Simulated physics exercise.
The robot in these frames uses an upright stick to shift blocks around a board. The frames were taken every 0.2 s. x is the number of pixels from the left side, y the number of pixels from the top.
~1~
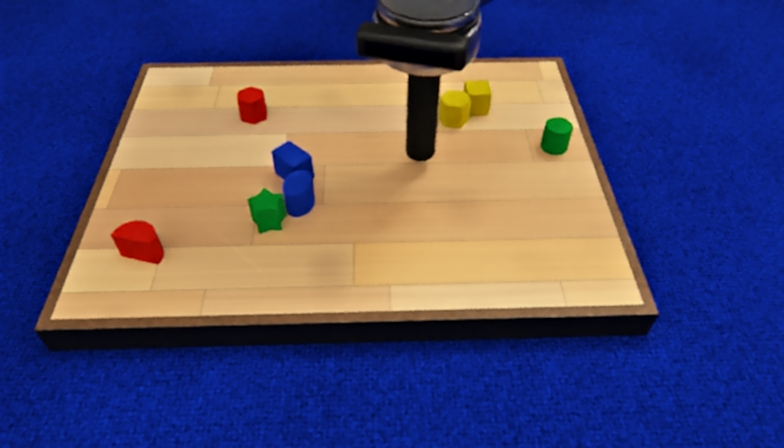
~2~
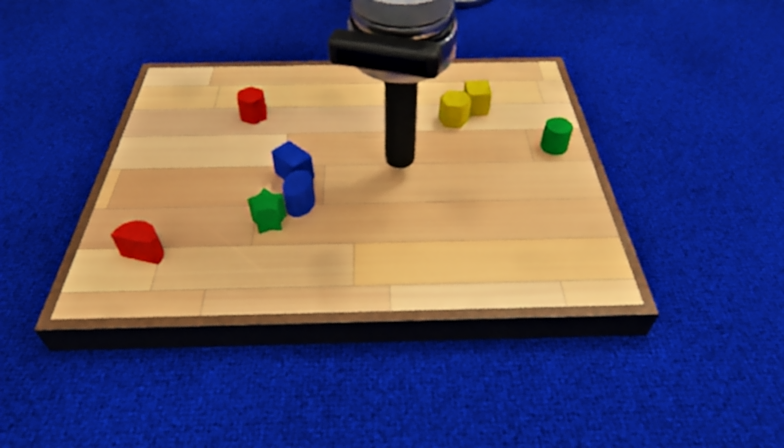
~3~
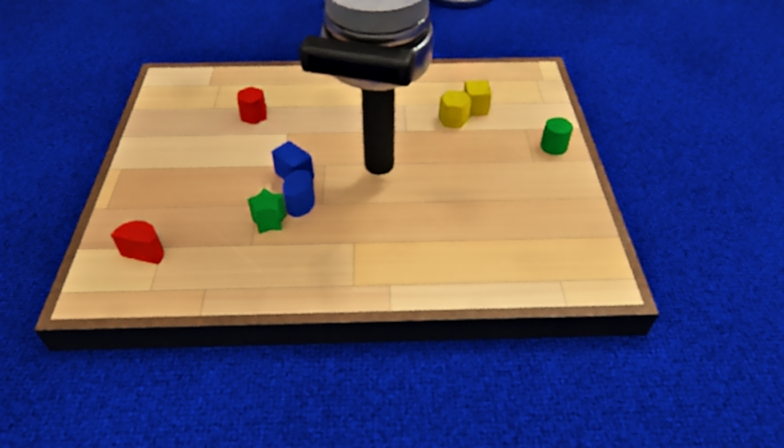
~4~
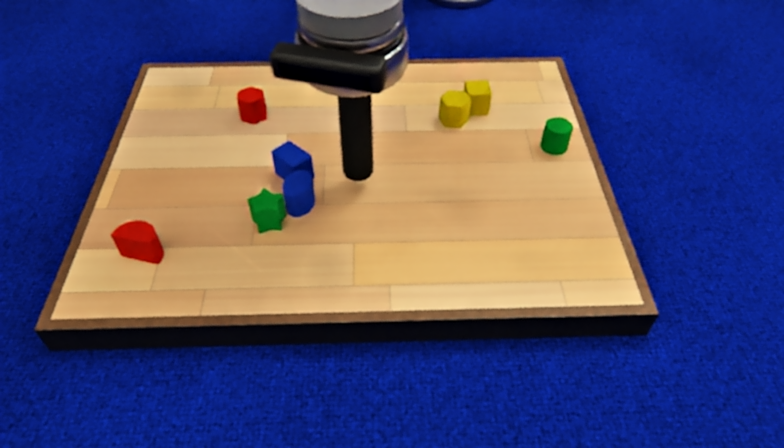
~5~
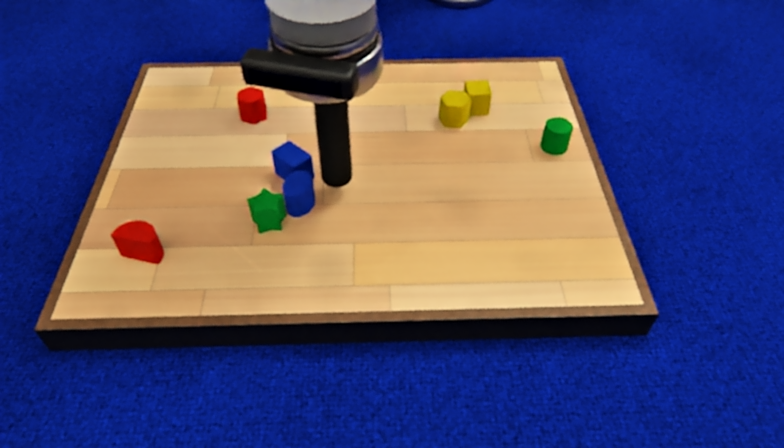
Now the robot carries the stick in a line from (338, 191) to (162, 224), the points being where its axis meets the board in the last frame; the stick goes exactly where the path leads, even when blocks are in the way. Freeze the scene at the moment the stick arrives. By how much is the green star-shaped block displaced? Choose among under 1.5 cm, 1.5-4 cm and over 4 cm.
The displacement of the green star-shaped block is above 4 cm.
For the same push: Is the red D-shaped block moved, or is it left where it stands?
Here the red D-shaped block stays on its spot.
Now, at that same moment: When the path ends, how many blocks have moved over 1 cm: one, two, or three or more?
It will shift two blocks.
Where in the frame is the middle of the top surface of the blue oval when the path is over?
The middle of its upper face will lie at (214, 215).
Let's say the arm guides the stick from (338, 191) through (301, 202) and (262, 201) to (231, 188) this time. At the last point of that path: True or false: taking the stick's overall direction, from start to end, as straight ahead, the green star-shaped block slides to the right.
My answer: False.
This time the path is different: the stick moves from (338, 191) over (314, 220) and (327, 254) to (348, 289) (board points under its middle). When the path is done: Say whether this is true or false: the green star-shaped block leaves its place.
It is true.
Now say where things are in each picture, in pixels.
The first picture shows stick's lower end (420, 153); red D-shaped block (135, 231); green star-shaped block (265, 200); blue rectangle (291, 153); blue oval (297, 182).
The second picture shows stick (400, 160); blocks still.
The third picture shows stick (379, 166); blocks still.
The fourth picture shows stick (358, 172); blocks still.
The fifth picture shows stick (337, 178); red D-shaped block (135, 231); green star-shaped block (265, 200); blue rectangle (291, 153); blue oval (297, 182).
The first path, step by step. One third of the way, stick (279, 189); green star-shaped block (242, 219); blue rectangle (288, 153), turned 15° clockwise; blue oval (258, 199), turned 65° anticlockwise.
Two thirds of the way, stick (219, 200); green star-shaped block (230, 233), turned 55° anticlockwise; blue rectangle (288, 153), turned 15° clockwise; blue oval (215, 214).
At the end, stick (157, 212); red D-shaped block still; green star-shaped block (230, 233), turned 55° anticlockwise; blue rectangle (288, 153), turned 15° clockwise; blue oval (214, 215), turned 135° anticlockwise.
